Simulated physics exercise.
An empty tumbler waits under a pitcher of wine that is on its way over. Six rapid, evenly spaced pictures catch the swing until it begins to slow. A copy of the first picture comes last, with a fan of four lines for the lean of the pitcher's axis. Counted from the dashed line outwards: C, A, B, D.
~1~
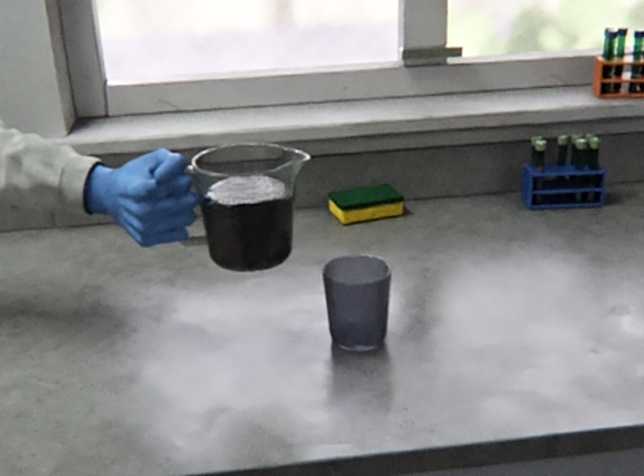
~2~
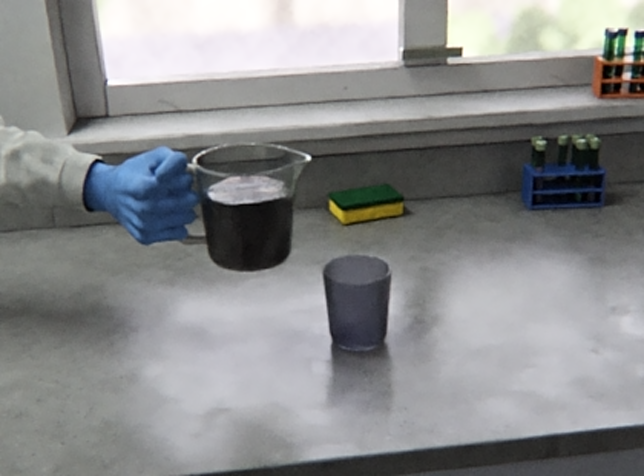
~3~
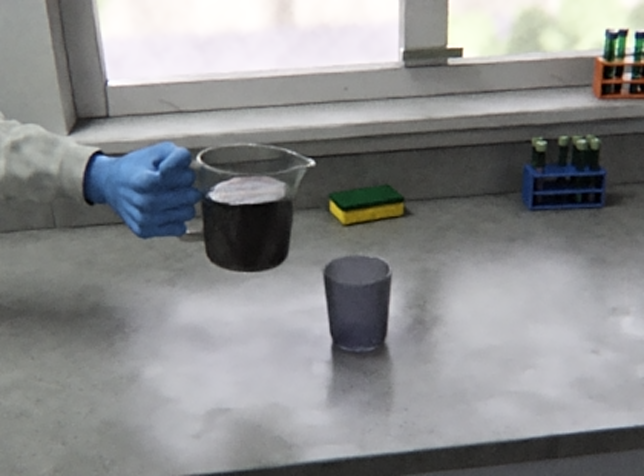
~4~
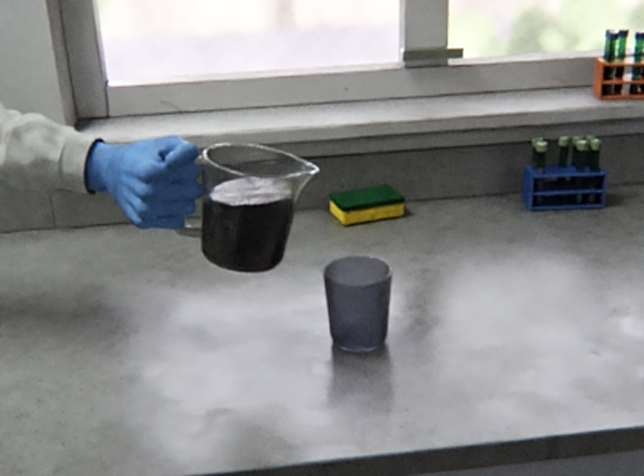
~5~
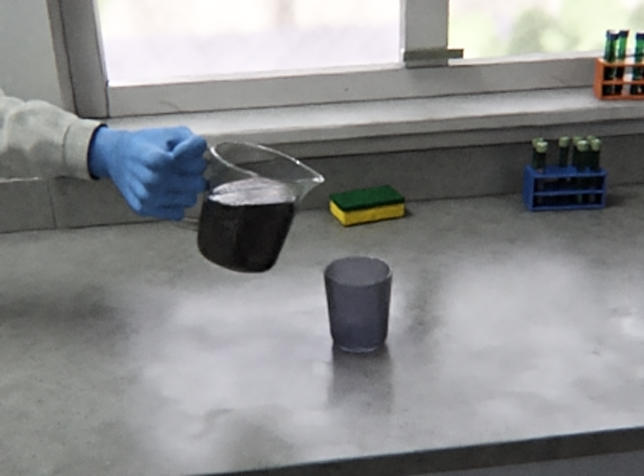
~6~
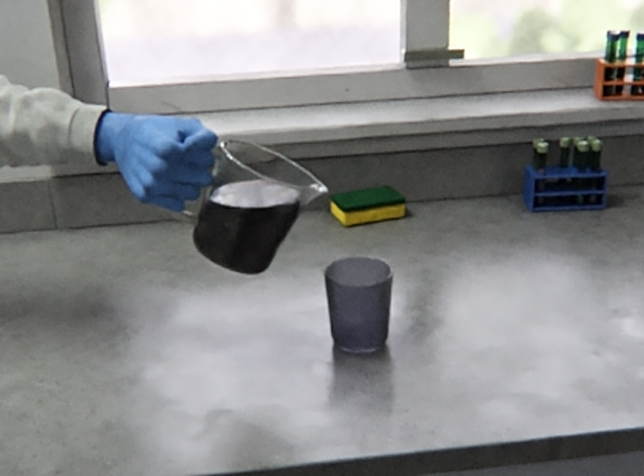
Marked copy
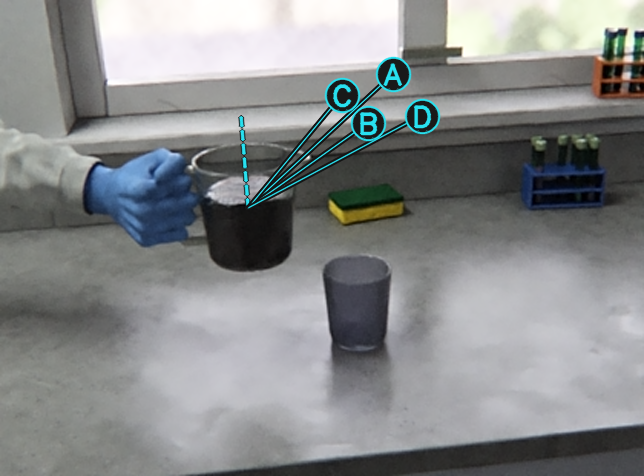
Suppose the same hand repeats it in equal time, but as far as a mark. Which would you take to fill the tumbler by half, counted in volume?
Choose B.
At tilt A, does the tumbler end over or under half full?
Under.
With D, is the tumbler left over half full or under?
Over.
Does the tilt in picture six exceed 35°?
No, it does not.
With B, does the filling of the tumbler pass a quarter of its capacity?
Yes.
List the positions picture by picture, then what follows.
Upright, lip at (308, 157); rim of the tumbler round (357, 268); nothing has left yet, in the first picture.
Upright, lip at (310, 158); nothing has left yet, in the second picture.
Tipped about 5°, lip at (313, 163); nothing has left yet, in the third picture.
Tipped about 11°, lip at (318, 170); nothing has left yet, in the fourth picture.
Tipped about 19°, lip at (322, 179); nothing has left yet, in the fifth picture.
Tipped about 27°, lip at (326, 190); nothing has left yet, in the sixth picture.
In cyan, A at (380, 85); B at (354, 132); C at (330, 108); D at (406, 123).
If A is chosen, the tumbler ends with about 30 % of what it can hold.
If B is chosen, the tumbler ends with about 51 % of what it can hold.
If C is chosen, the tumbler ends with about 14 % of what it can hold.
If D is chosen, the tumbler ends with about 75 % of what it can hold.
